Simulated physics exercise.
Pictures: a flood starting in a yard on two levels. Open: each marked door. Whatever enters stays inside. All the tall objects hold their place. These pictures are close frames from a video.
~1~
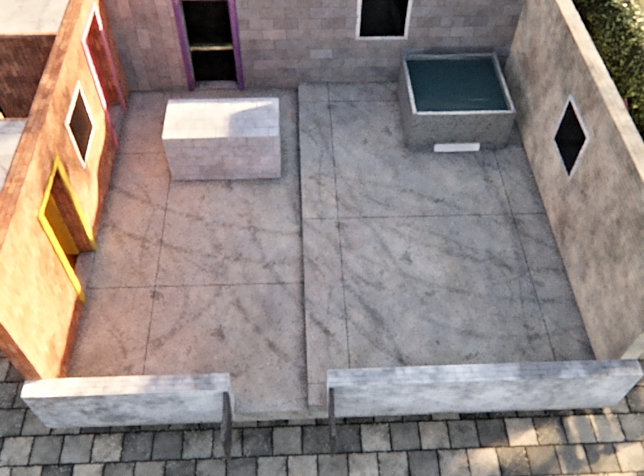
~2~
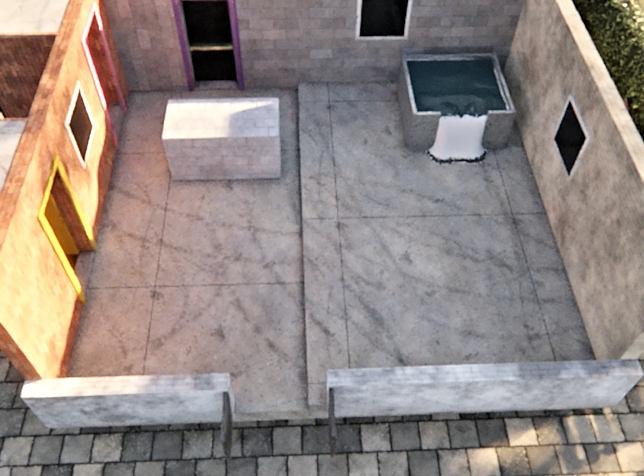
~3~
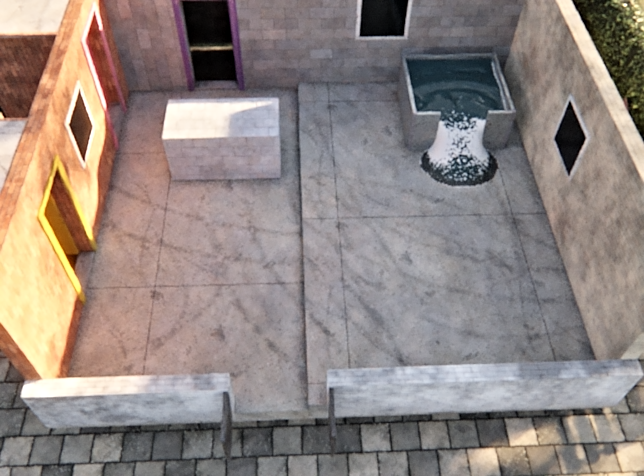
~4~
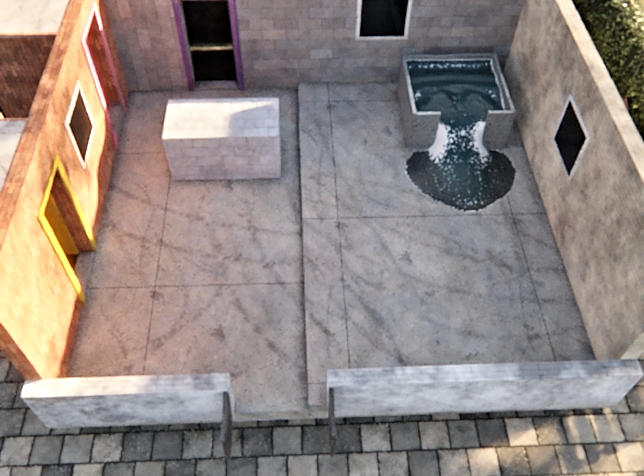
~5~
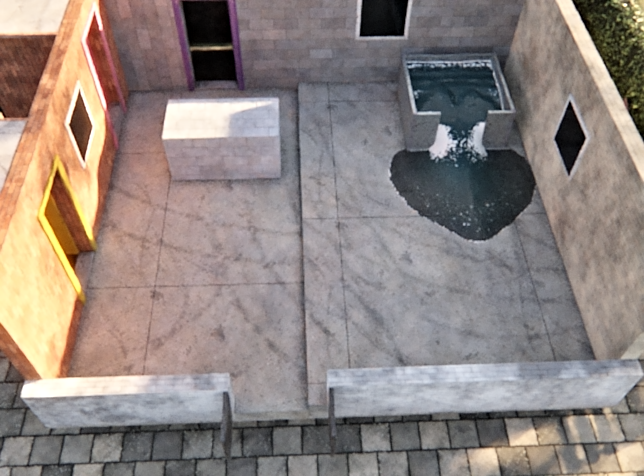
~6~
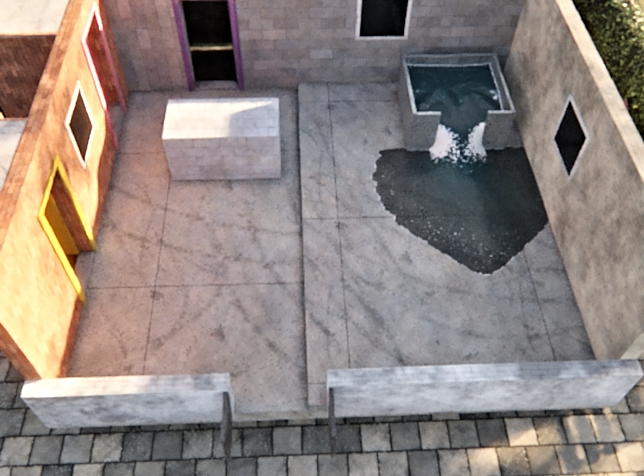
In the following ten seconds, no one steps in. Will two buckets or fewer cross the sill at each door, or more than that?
Outcome: The yellow door tops two buckets; the purple door does not top two buckets; the pink door does not top two buckets.
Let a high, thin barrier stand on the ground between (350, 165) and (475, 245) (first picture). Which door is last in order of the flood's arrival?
The pink door comes last.
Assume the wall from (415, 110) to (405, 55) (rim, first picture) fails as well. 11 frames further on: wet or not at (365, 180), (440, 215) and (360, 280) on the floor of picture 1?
In the order given: Swamped, untouched and untouched.
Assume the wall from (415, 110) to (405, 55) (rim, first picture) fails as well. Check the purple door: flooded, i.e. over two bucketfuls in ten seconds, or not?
Outcome - purple door: Above threshold.
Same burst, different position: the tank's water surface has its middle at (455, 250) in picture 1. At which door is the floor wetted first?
The yellow one.
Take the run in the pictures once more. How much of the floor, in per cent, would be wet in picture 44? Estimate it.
Roughly 60 percent.
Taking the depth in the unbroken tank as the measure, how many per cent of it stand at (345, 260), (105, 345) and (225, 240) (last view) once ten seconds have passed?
Respectively 4, 10 and 6 per cent.
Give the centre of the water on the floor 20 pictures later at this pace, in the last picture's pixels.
I'd place it roughly at (449, 229).
A moment on, water covers 30 % of the floor; the yellow door not reached, the purple door not reached, the pink door not reached.
Next, water covers 40 % of the floor; the yellow door not reached, the purple door not reached, the pink door not reached.
Then, water covers 40 % of the floor; the yellow door not reached, the purple door not reached, the pink door not reached.
Later, water covers 60 % of the floor; the yellow door wet at the sill, nothing in, the purple door not reached, the pink door not reached.
In the end, water covers 80 % of the floor; the yellow door over two buckets in, the purple door not reached, the pink door wet at the sill, nothing in.
